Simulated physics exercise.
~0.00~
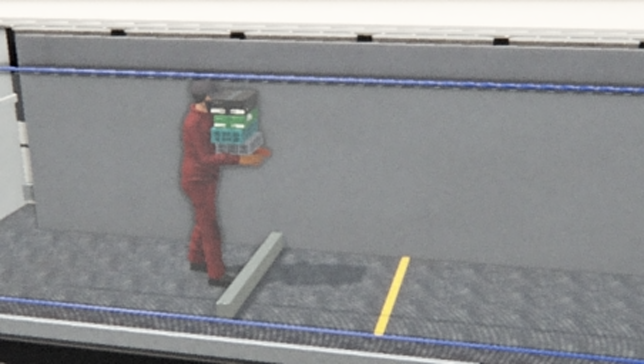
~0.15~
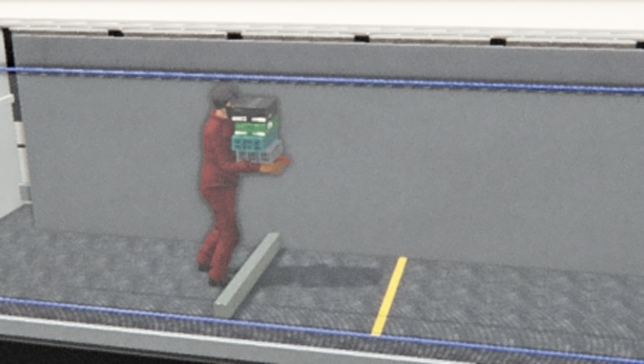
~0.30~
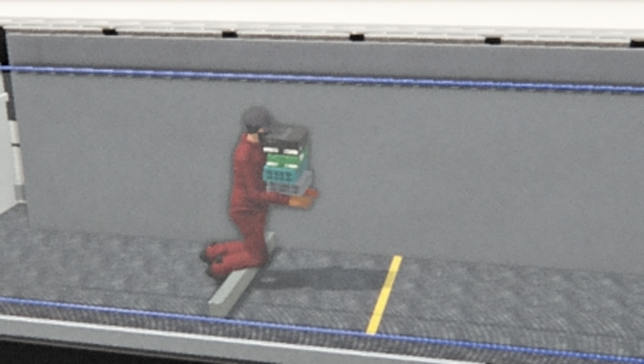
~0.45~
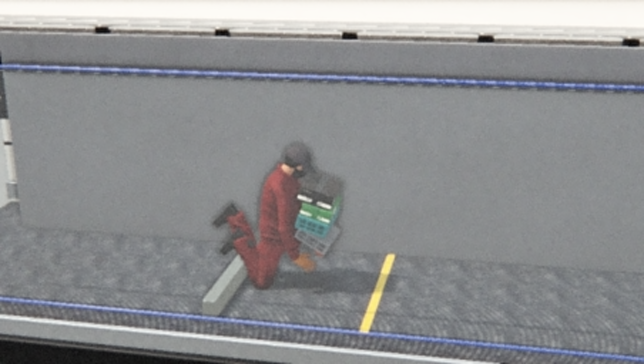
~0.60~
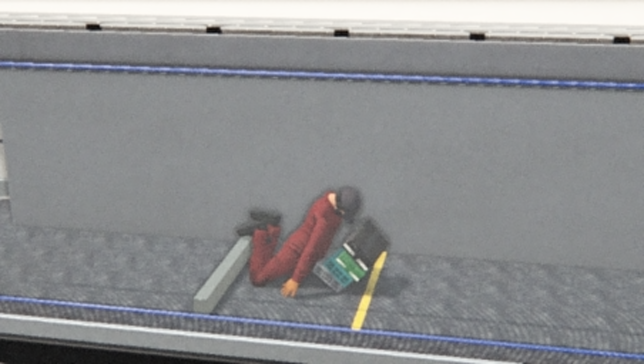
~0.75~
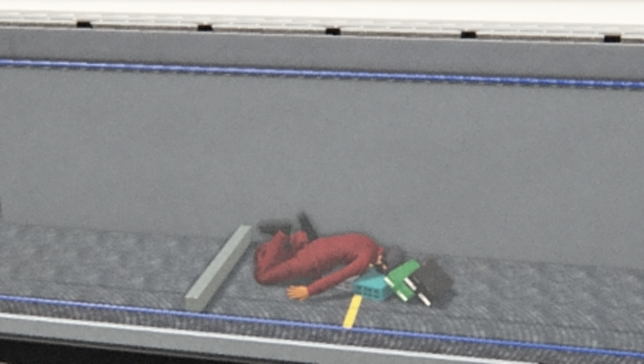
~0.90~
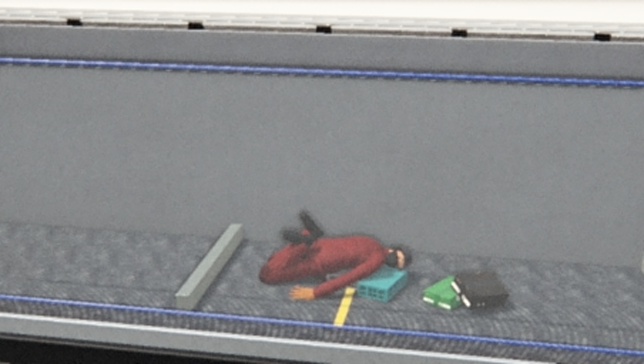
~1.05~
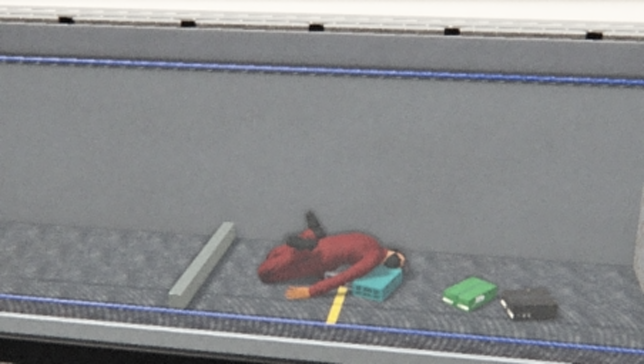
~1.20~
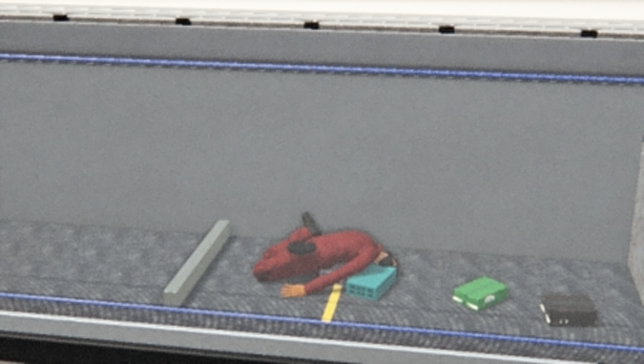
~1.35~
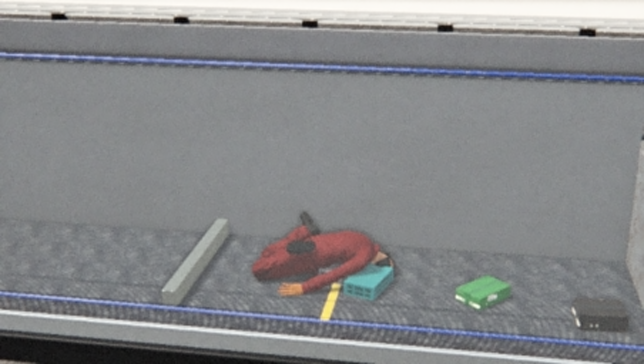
A porter in a dark cap and red clothes moves right along a grey floor, both arms wrapped around a stack of crates and boxes. At a low rail the porter's legs fold, and the body drops forward onto the knees just beyond it, the stack tilting. One hand reaches down to the floor as the load tips toward a yellow line. The porter collapses face down and the stack breaks apart. The green parcel and black carton slide off to the right, the black one farthest. The porter ends curled on the floor, head and teal crate just past the line.
